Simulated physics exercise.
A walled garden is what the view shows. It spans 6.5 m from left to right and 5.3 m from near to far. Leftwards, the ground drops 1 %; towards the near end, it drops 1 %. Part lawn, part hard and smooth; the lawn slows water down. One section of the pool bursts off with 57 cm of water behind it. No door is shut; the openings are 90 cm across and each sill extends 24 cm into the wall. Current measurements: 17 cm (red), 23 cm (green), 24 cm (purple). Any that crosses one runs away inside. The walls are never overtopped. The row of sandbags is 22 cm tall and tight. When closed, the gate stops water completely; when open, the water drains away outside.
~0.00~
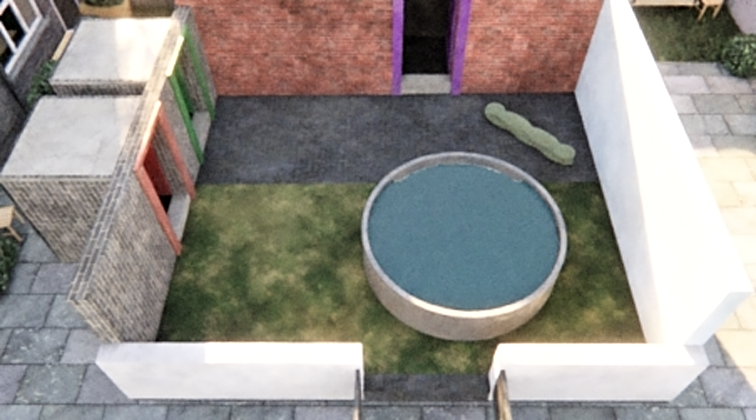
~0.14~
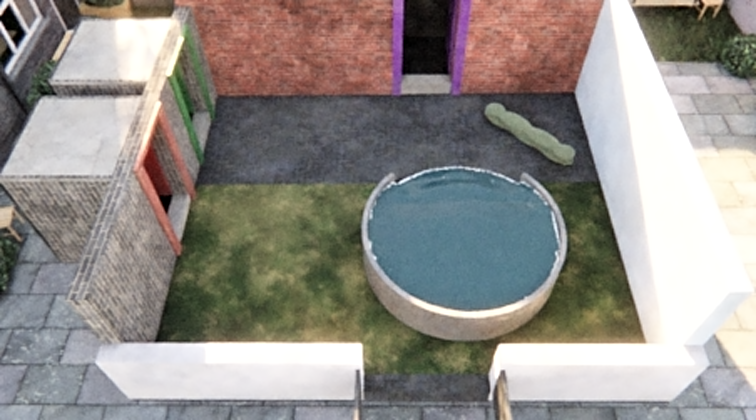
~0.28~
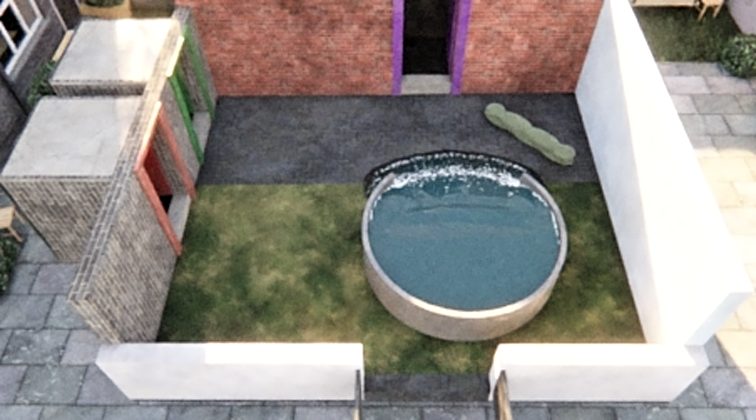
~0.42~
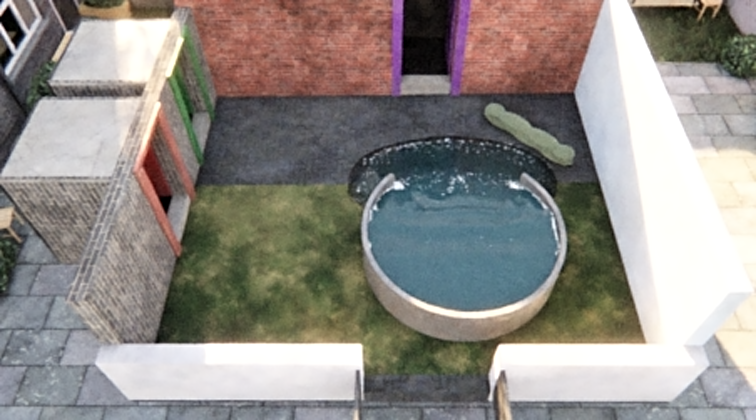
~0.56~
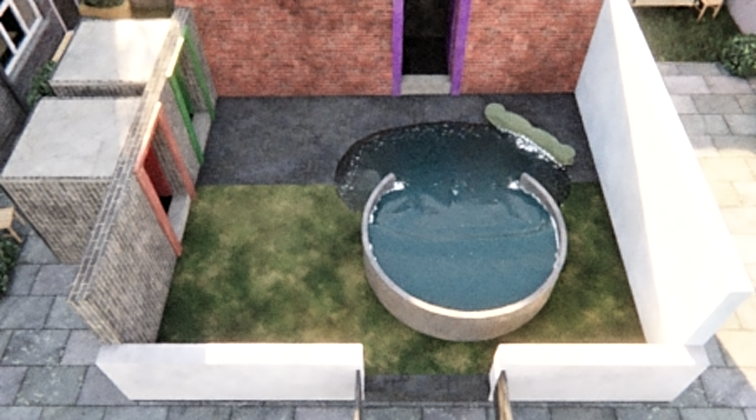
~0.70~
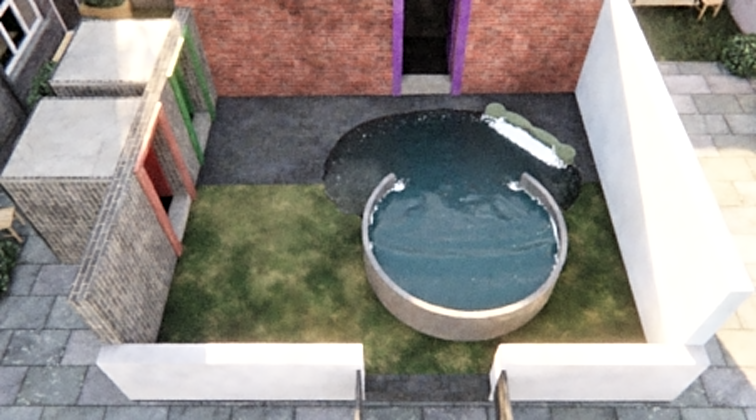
In a walled garden, water bursts from a round pool's far side and spreads across dark paving.
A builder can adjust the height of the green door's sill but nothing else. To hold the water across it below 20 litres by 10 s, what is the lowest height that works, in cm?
Close to 21 cm is just enough.
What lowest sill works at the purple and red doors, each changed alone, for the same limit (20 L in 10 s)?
Some 31 cm for purple, some 9.5 cm for red.
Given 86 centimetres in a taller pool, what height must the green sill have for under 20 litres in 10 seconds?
Minimum height: Approx. 30 cm.
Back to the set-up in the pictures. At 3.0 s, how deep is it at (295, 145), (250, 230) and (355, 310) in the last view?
Some 8, 0 and 0 cm.
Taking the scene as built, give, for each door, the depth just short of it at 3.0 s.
Red door: 0 cm; green door: 25 cm; purple door: 29 cm.
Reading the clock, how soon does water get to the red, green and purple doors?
Arrival times - red 3.4 seconds, green 2.4 seconds, purple 0.9 seconds.
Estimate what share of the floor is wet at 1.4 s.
Some 35 per cent of it.
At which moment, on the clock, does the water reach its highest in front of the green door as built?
Roughly at 3.4 s.
After 1.4 s water covers 35 % of the floor, deepest (38 cm) near (435, 96); it has not reached the green door.
After 3.0 s water covers 50 % of the floor, deepest (32 cm) near (215, 113); 25 cm at the green door, 0 litres in over its 23 cm sill.
After 10.0 s water covers 95 % of the floor, deepest (16 cm) near (288, 373); 12 cm at the green door, 11 litres in over its 23 cm sill.
At the green door as built, the water arrived by 2.4 s and peaked near 27 cm at 3.4 s.
Run again over the same 10 s with other heights there, 57 litres in over 17 cm, 11 litres over 23 cm. The limit of 20 litres is kept from about 21 cm up.
